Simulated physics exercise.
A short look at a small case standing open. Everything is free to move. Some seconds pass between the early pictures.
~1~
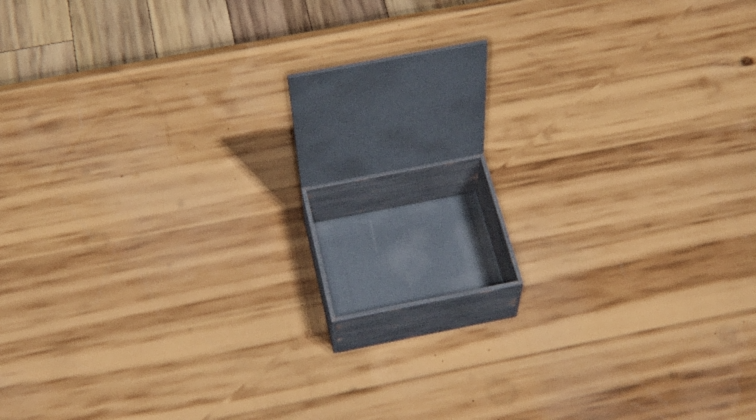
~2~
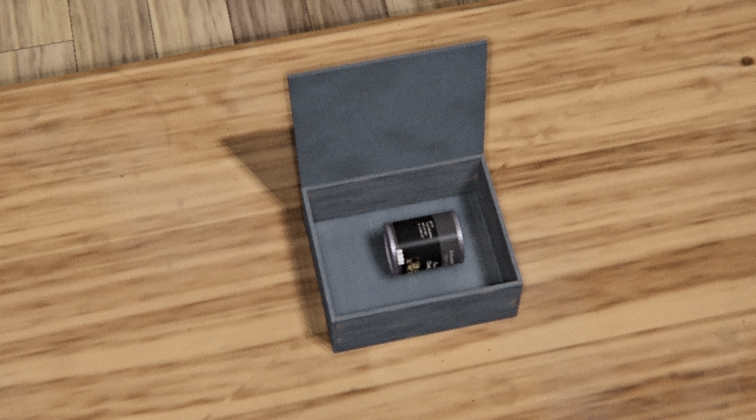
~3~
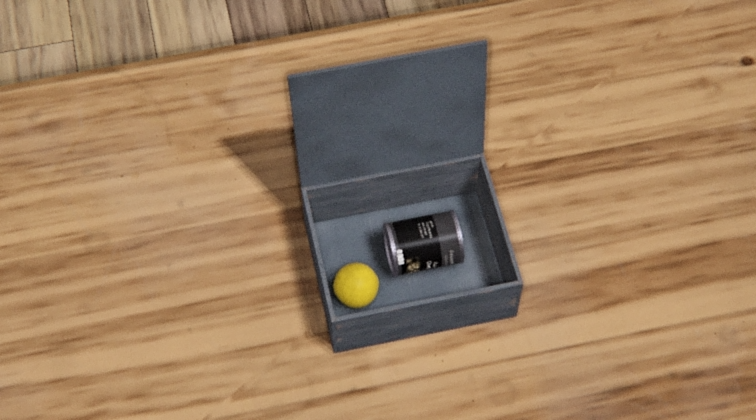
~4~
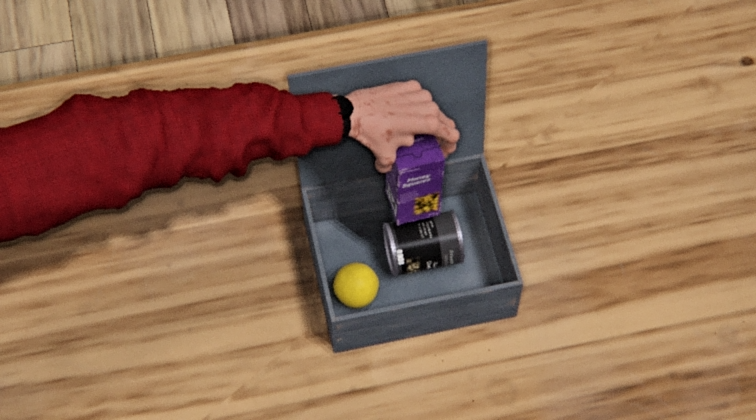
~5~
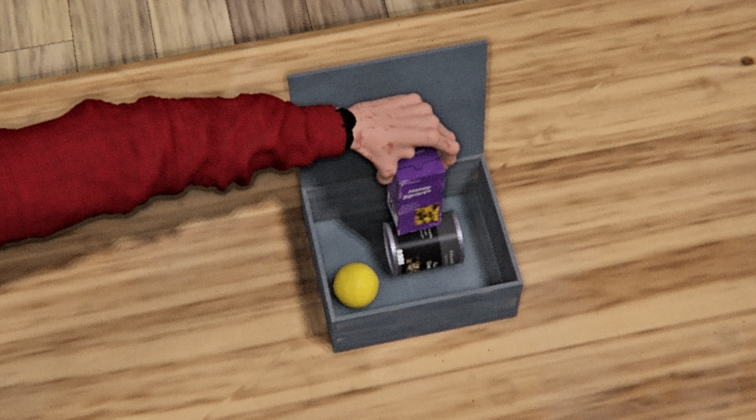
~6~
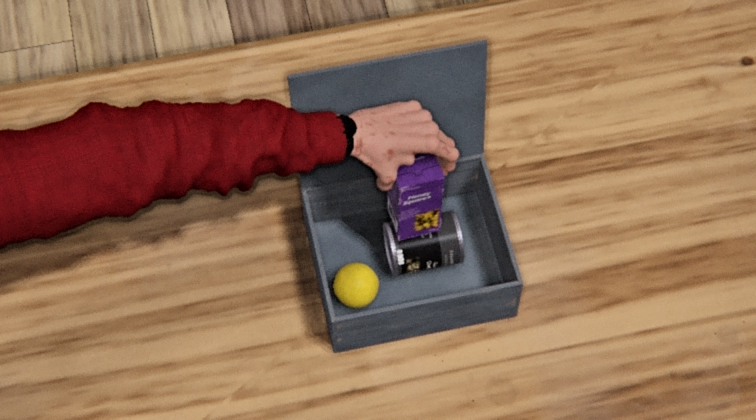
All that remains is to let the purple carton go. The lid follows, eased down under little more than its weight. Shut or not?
In the end the lid will not close.
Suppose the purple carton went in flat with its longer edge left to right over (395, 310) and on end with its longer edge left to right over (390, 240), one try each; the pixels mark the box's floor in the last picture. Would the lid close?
First try: It closes; second try: It stays ajar.
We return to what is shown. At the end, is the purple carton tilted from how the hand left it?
The purple carton ends up tilted.
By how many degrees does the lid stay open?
Some 18° above the rim.
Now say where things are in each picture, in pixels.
In the first frame, the last thing is not in view yet.
In the second frame, the last thing is not in view yet; black tin (423, 243).
In the third frame, the last thing is not in view yet; black tin (423, 243).
In the fourth frame, coming down; purple carton (414, 176); black tin (423, 243).
In the fifth frame, coming down; purple carton (415, 187); black tin (423, 243).
In the sixth frame, put in, still held; purple carton (415, 193); black tin (423, 243).
Then, 1.70 s after the last picture, lid 77° above the rim; purple carton tipped 49° from how it was near (415, 207); black tin rolled about its own width.
Then, 2.30 s after the last picture, lid 39° above the rim; purple carton upside down near (417, 241); black tin rolled about its own width.
At rest, lid 18° above the rim; tipped over in the box, purple carton; moved from the start, black tin; yellow lemon in place. Seen from the same camera at the end, purple carton near (415, 236).
